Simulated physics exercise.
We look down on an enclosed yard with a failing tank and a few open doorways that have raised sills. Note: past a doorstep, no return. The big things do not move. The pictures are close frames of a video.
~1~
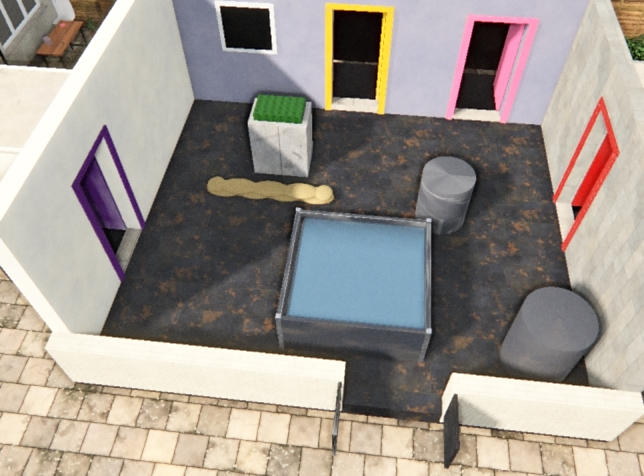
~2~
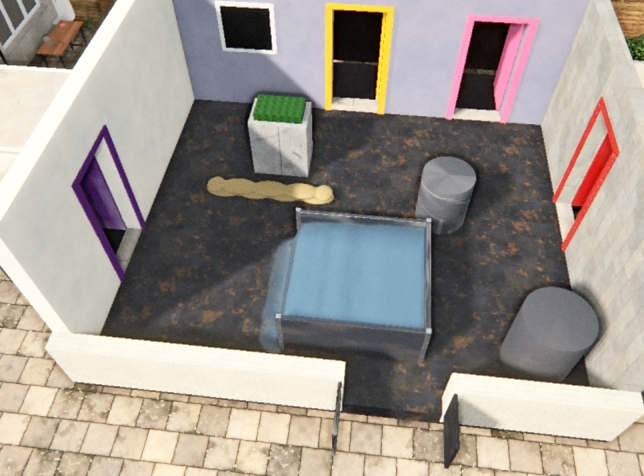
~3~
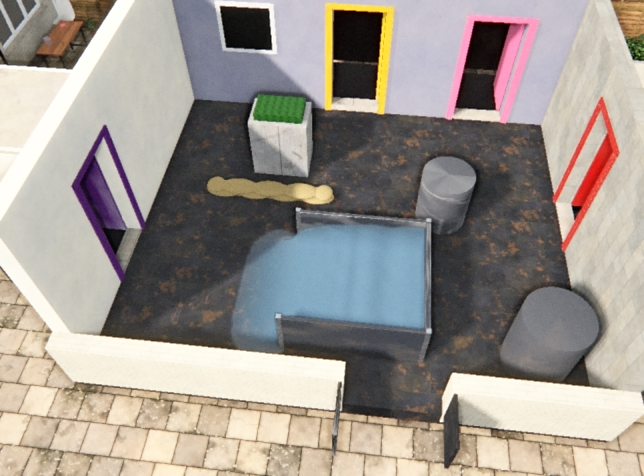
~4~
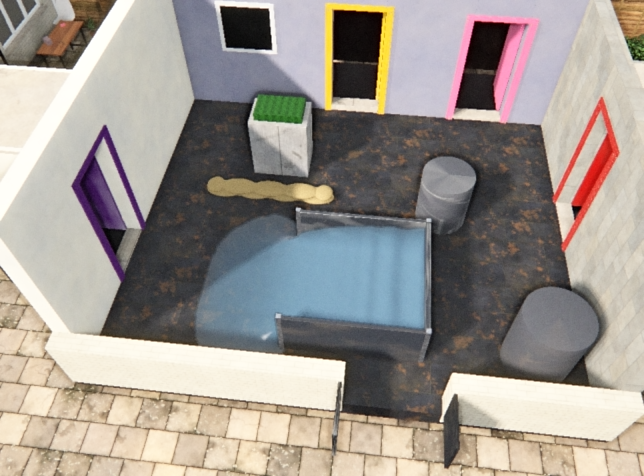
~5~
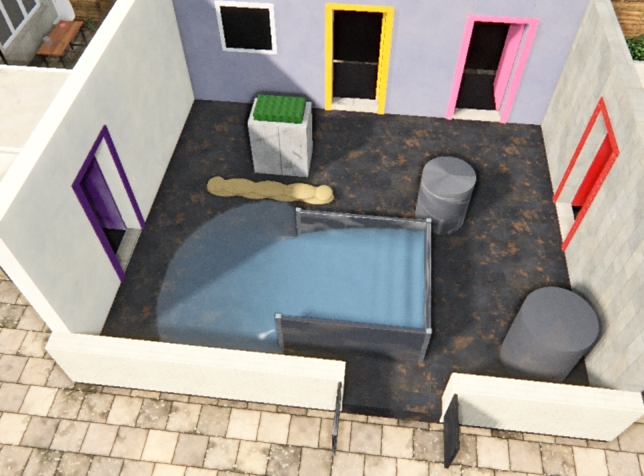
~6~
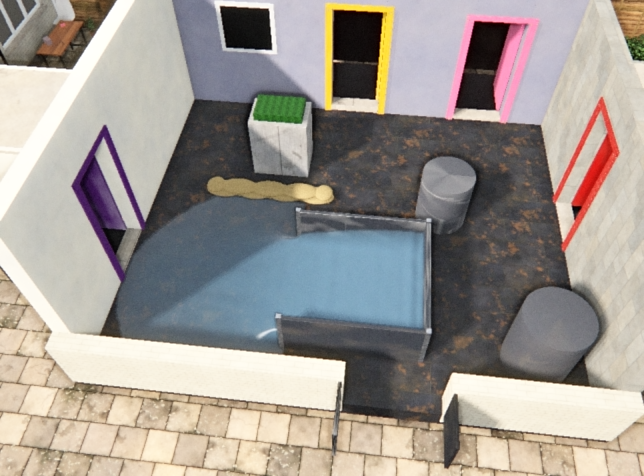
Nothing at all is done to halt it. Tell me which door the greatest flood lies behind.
It lies behind the purple door.
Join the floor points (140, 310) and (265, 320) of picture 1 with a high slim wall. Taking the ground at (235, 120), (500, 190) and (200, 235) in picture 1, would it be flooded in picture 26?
Lab note - three points, in order: Flooding; no flooding; flooding.
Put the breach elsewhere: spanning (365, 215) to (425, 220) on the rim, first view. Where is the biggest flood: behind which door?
The door marked yellow.
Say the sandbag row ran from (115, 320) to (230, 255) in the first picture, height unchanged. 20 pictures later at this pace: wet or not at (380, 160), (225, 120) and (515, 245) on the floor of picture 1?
Point by point: Unflooded, waterlogged, unflooded.
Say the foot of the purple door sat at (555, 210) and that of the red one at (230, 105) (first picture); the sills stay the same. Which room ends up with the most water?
The red-painted one.
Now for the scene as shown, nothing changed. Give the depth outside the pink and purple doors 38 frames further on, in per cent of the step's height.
Approx. 40 % then 310 %.
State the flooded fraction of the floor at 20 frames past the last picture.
I reckon around 40 %.
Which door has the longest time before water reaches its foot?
Answer: The red one.
A moment on, water covers 25 % of the floor; yellow door not reached, purple door a lot in, pink door not reached, red door not reached.
Next, water covers 30 % of the floor; yellow door not reached, purple door a lot in, pink door not reached, red door not reached.
Then, water covers 40 % of the floor; yellow door not reached, purple door a lot in, pink door not reached, red door not reached.
Later, water covers 75 % of the floor; yellow door wet at the sill, nothing in, purple door a lot in, pink door wet at the sill, nothing in, red door not reached.
In the end, water covers 95 % of the floor; yellow door wet at the sill, nothing in, purple door a lot in, pink door wet at the sill, nothing in, red door some in; the purple door has let in the most.
